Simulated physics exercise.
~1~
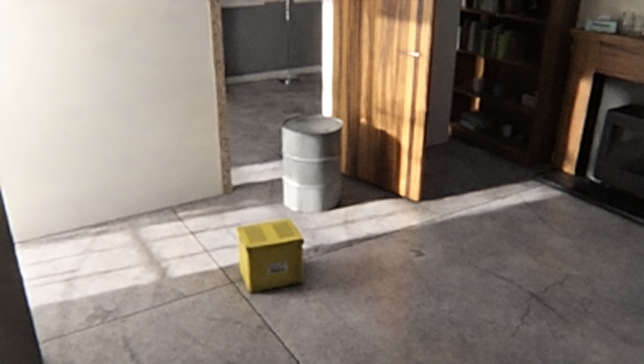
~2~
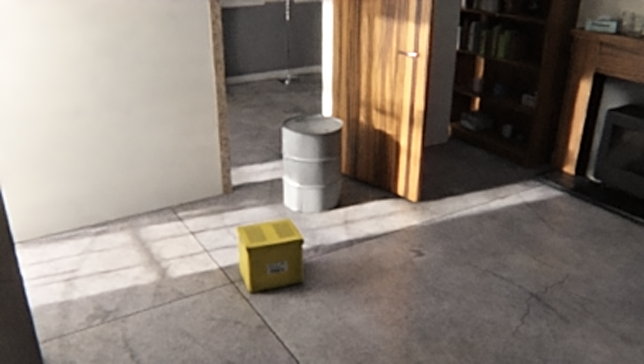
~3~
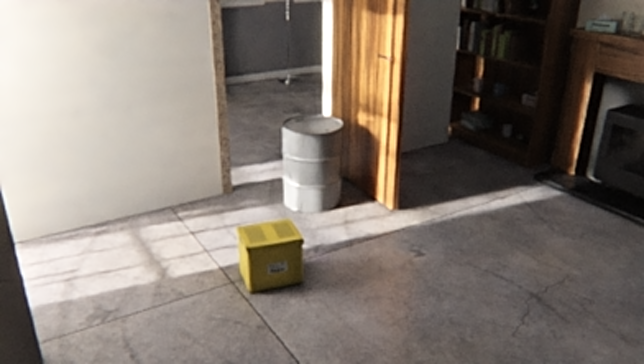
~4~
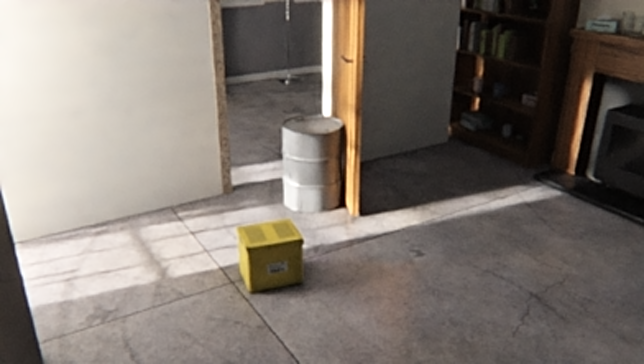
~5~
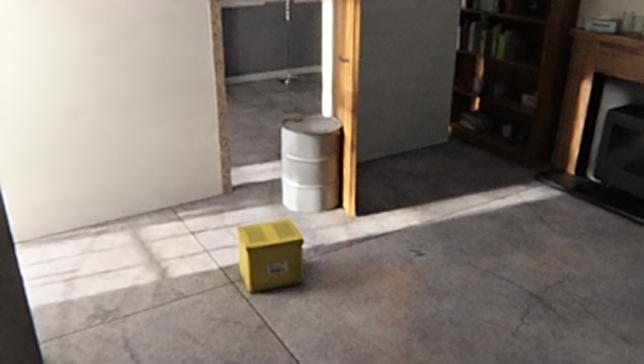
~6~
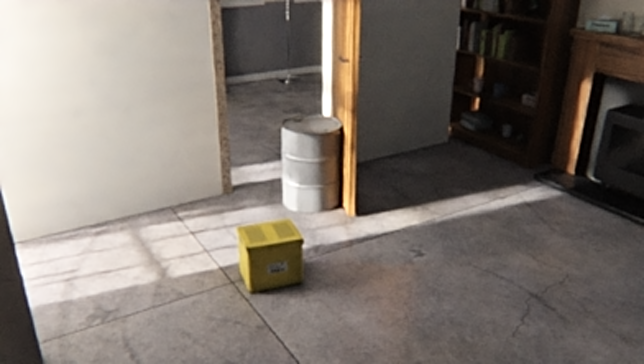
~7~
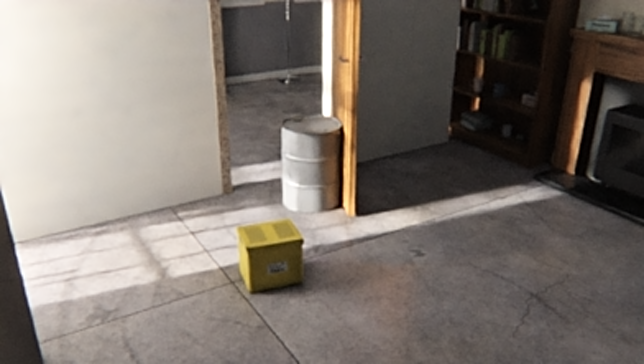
In a sunlit concrete-floored room, a wooden door swings partway toward closing and stops against a grey drum, beside a yellow box.
